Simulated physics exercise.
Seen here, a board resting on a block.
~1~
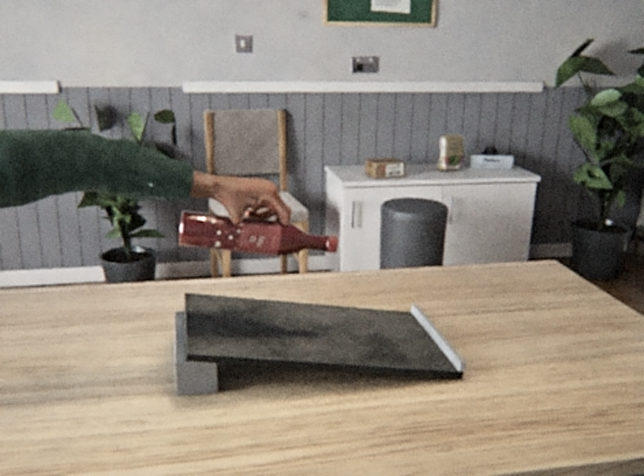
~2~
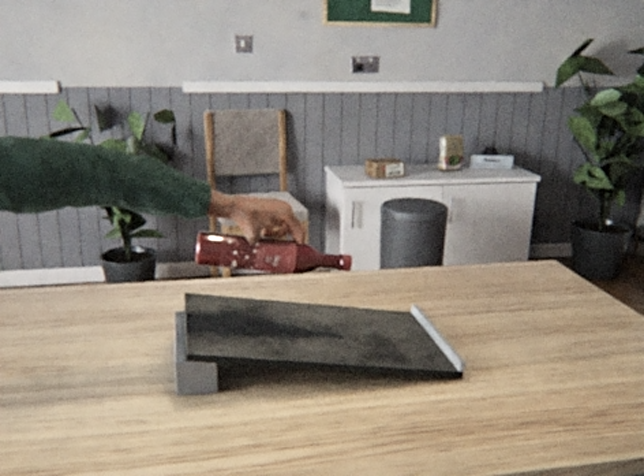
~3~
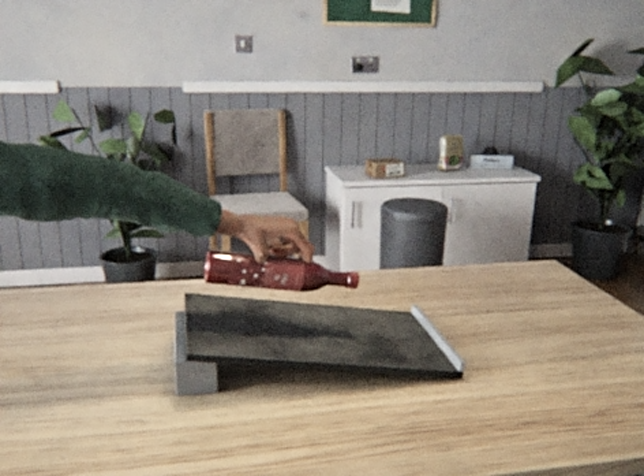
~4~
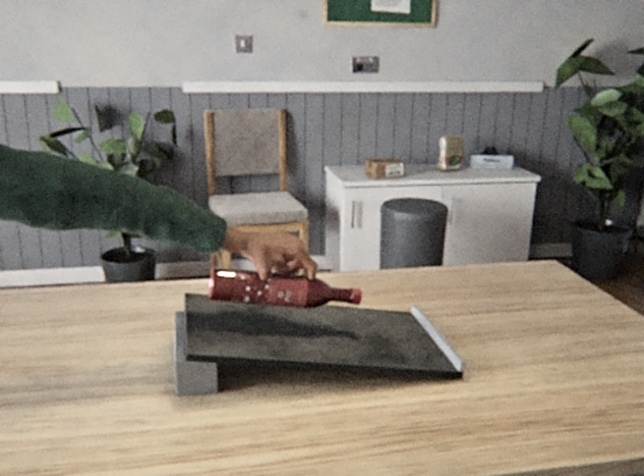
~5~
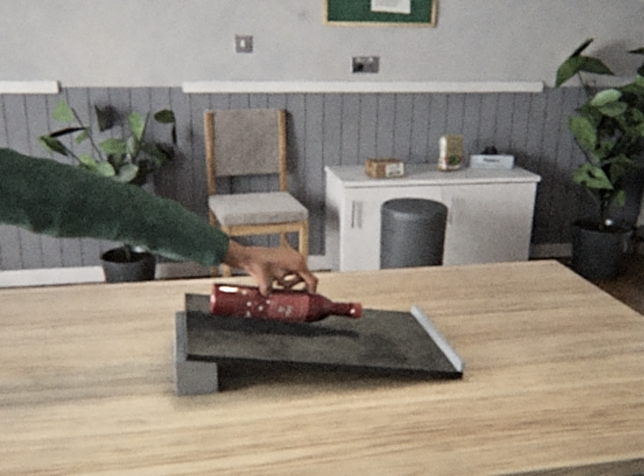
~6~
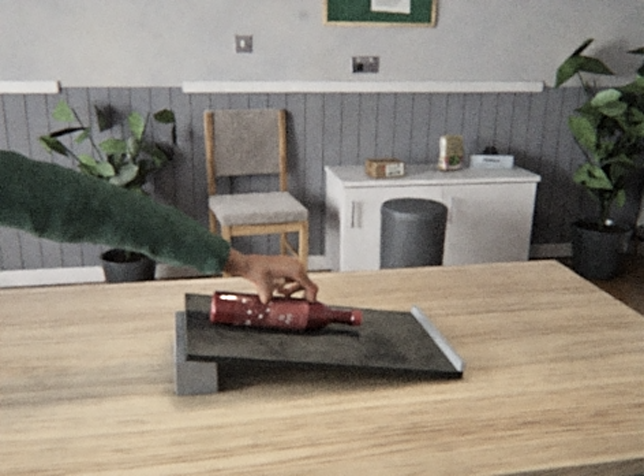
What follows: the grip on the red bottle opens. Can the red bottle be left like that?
It keeps its place.
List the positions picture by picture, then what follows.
The first frame shows still above its spot; red bottle (260, 236).
The second frame shows still above its spot; red bottle (276, 255).
The third frame shows still above its spot; red bottle (284, 274).
The fourth frame shows still above its spot; red bottle (287, 290).
The fifth frame shows still above its spot; red bottle (288, 305).
The sixth frame shows in place under the hand; red bottle (288, 313).
Then, 0.30 s past the last view, nothing moves.
Then, 0.70 s past the last view, red bottle resting near (288, 313).
Finally, it is still in place. Final places as the last picture's camera would see them, red bottle near (288, 313). The red bottle remains at rest.
